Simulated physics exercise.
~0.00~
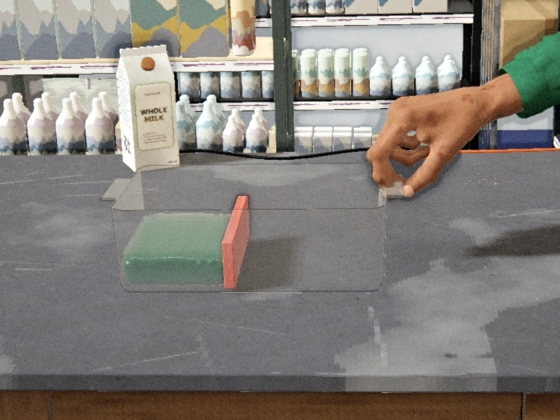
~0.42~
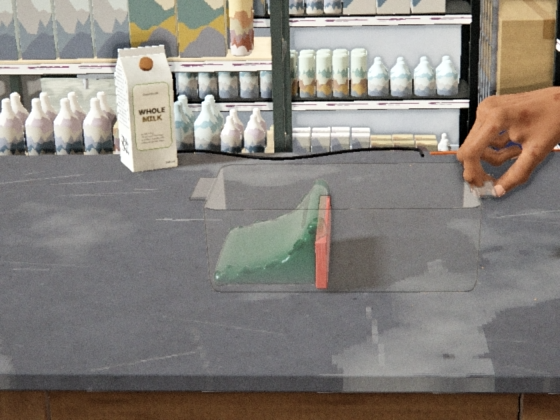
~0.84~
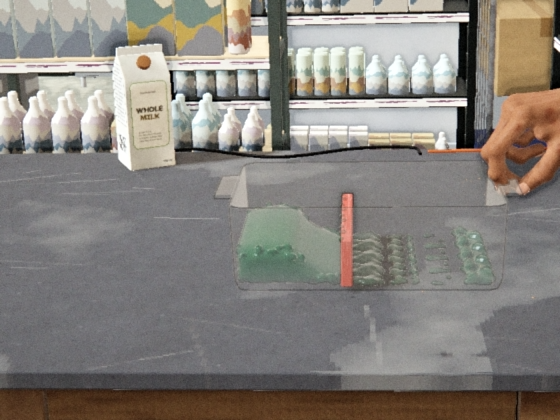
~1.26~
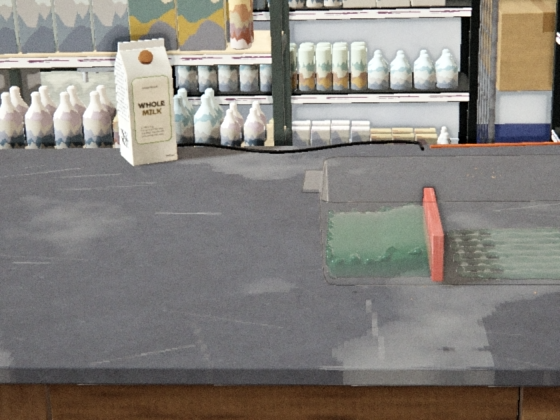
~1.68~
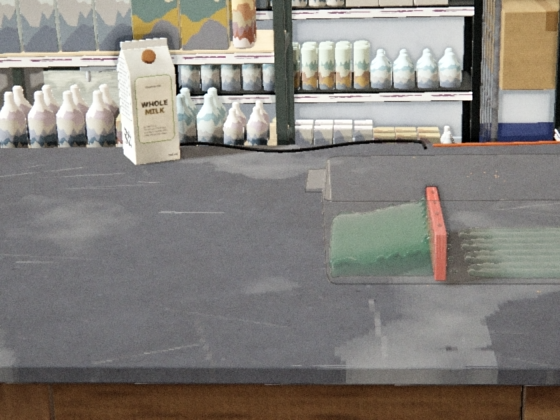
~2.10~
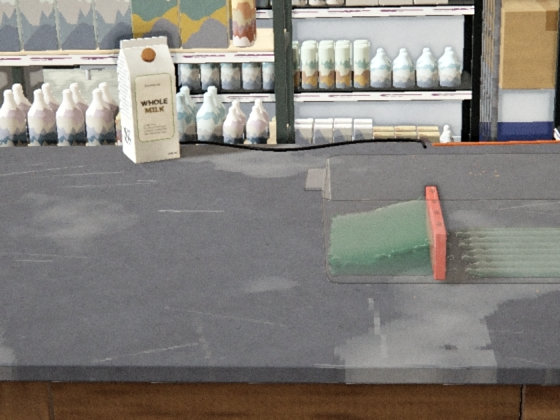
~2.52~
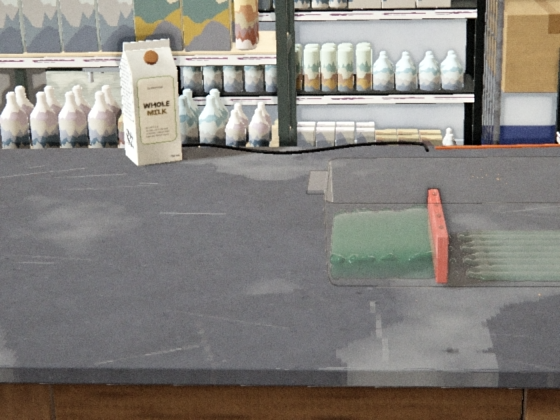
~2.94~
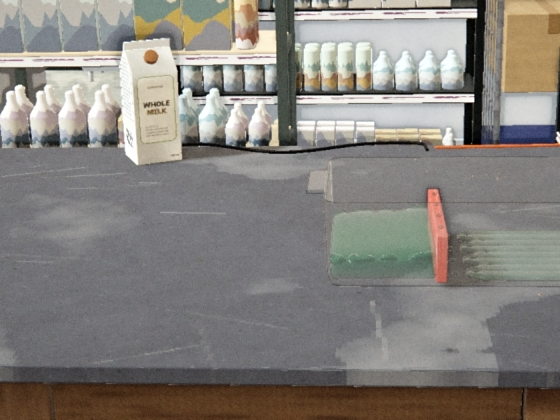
To begin with, a clear oblong tub sits on a grey counter near a milk carton, with green water filling only the part left of an upright red divider. A hand in a green sleeve grips the tub's right end and draws it rightwards, and the water heaps up in a slope against the divider. Some water gets across and ripples on the right side. The tub slides farther right until its end leaves the view, along with the hand. Finally it stays put, the water settling with a shallow layer right of the divider and most still on the left.
